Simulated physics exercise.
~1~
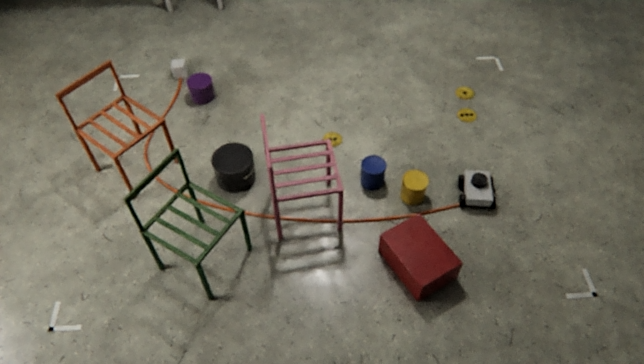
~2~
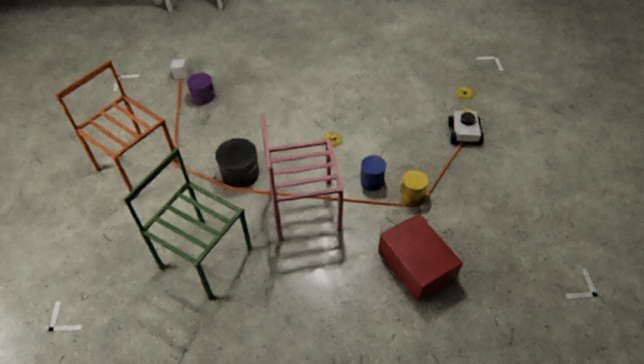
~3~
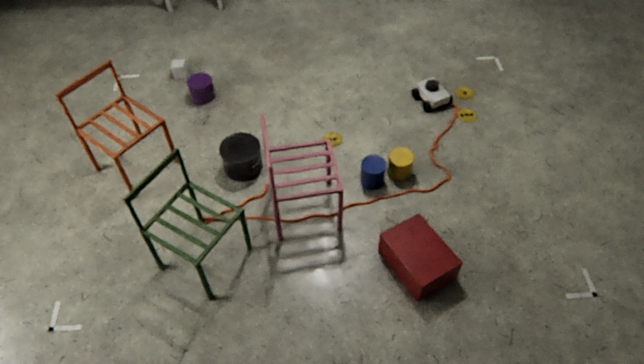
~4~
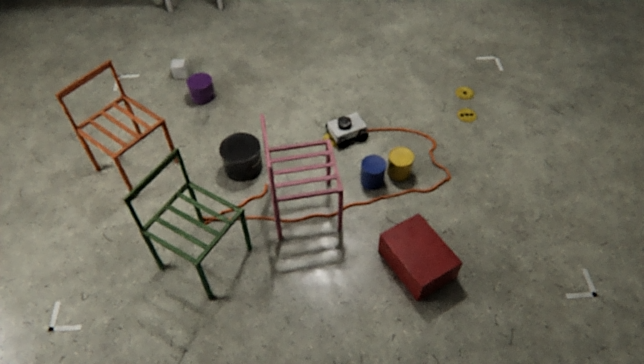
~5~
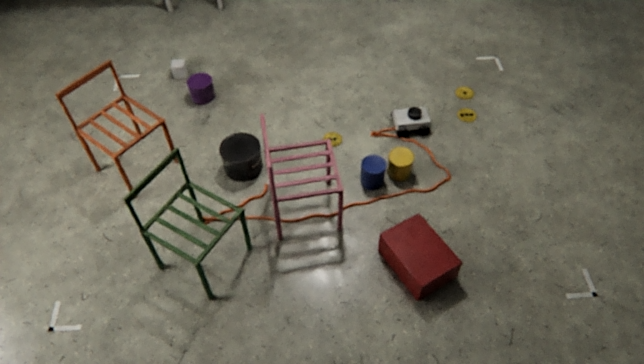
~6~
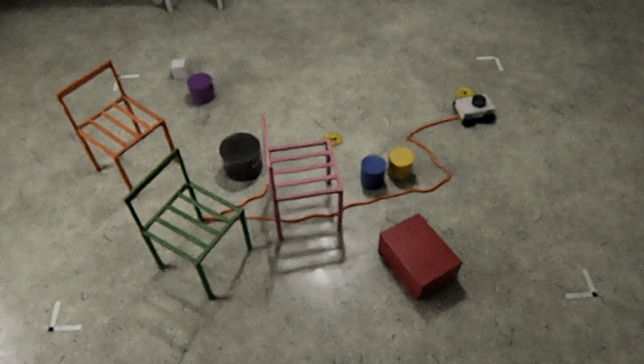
A small wheeled cart trailing an orange cord drove up the floor past chairs and buckets, the cord shifting the yellow and black buckets slightly before its far end pulled free, then went left and returned right, stopping near the yellow marks.
